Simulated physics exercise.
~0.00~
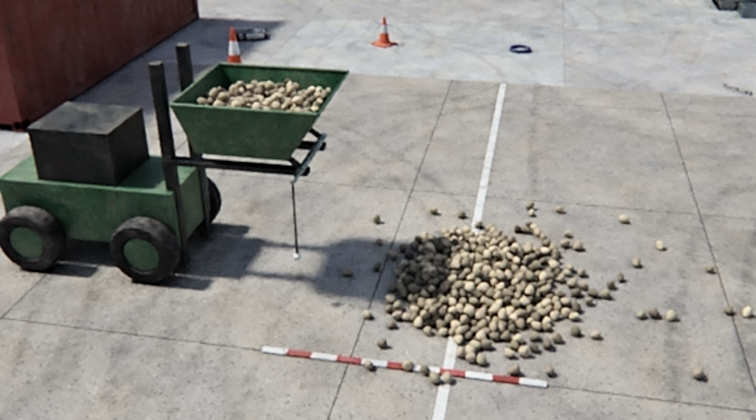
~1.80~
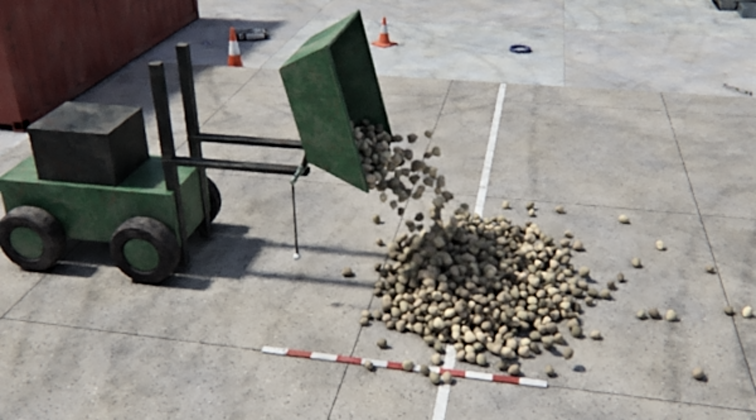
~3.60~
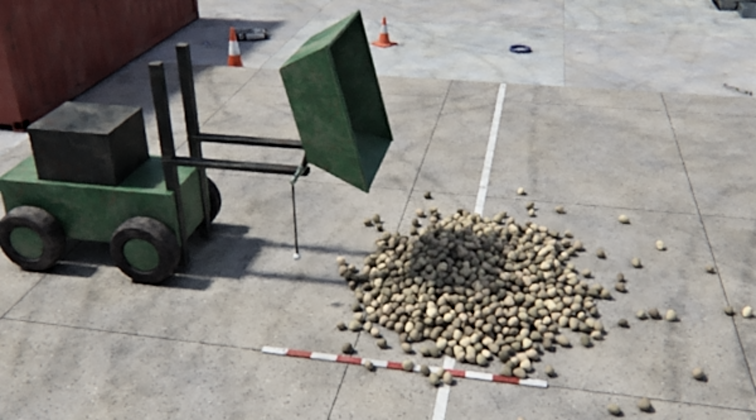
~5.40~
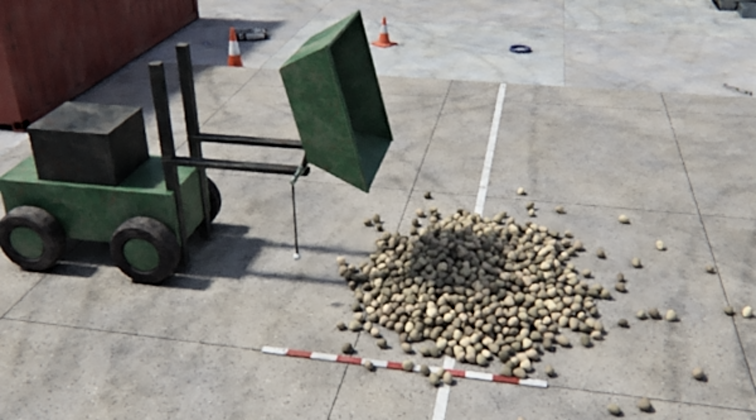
In the video, a green fork truck tips its raised skip steeply forward, pouring rounded stones onto an existing pile across a white painted line on the concrete. The emptied skip stays tilted while the widened heap lies still on both sides of the line.
